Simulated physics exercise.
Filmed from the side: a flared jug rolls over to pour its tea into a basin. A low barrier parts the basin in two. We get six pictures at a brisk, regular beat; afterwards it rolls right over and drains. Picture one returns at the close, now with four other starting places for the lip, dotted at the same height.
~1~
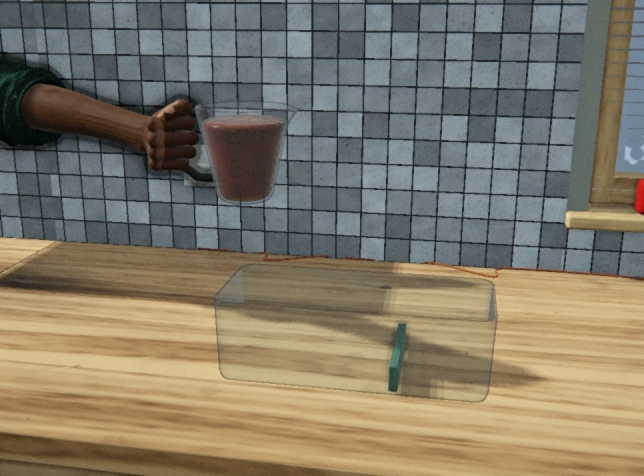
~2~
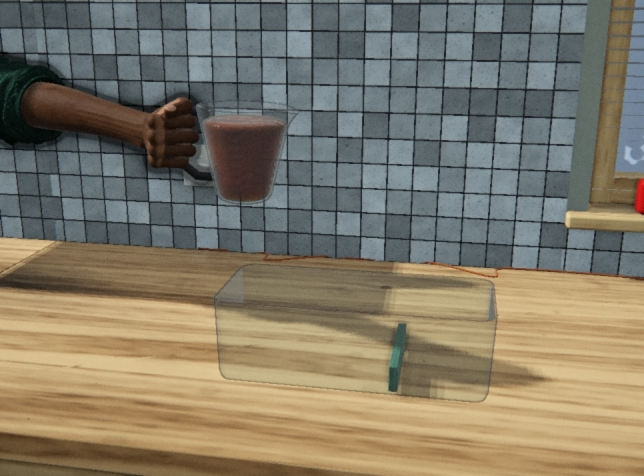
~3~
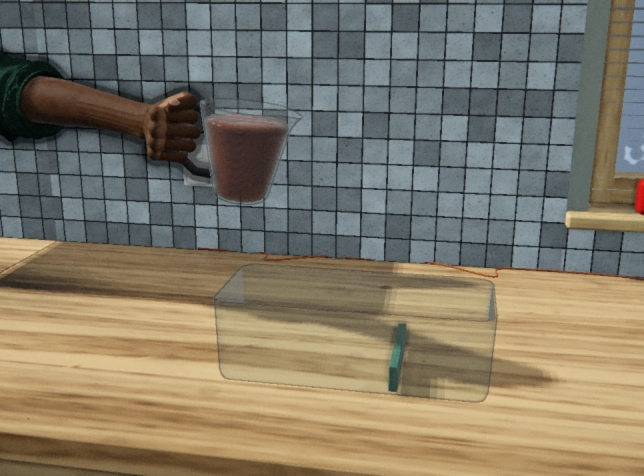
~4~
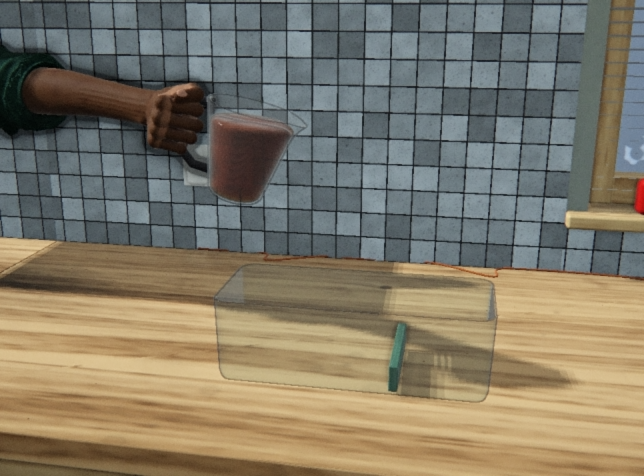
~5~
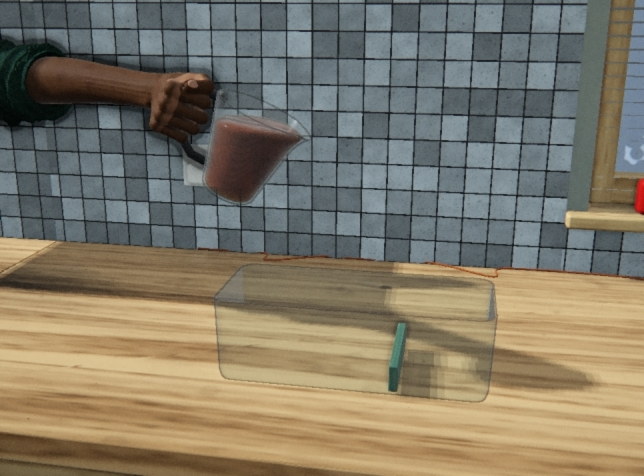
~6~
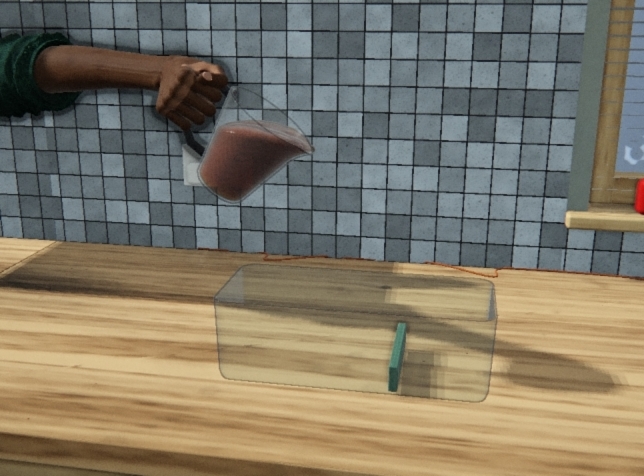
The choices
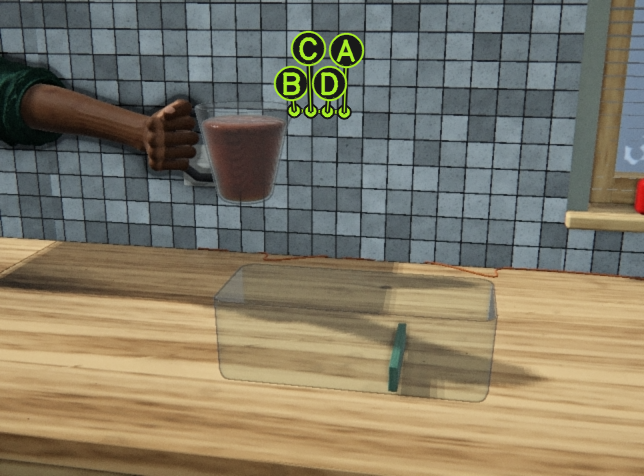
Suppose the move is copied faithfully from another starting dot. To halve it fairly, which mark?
A works best here.
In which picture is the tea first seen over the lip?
In picture 6.
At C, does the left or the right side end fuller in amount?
The left one.
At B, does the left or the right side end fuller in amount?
The left one.
On the marked copy, A at (344, 112); B at (294, 110); C at (310, 111); D at (327, 111).
With A, about 48 % ends left of the wall and 47 % right of it; 5 % is lost outside.
With B, about 80 % ends left of the wall and 10 % right of it; 10 % is lost outside.
With C, about 79 % ends left of the wall and 9 % right of it; 11 % is lost outside.
With D, about 79 % ends left of the wall and 17 % right of it; 5 % is lost outside.
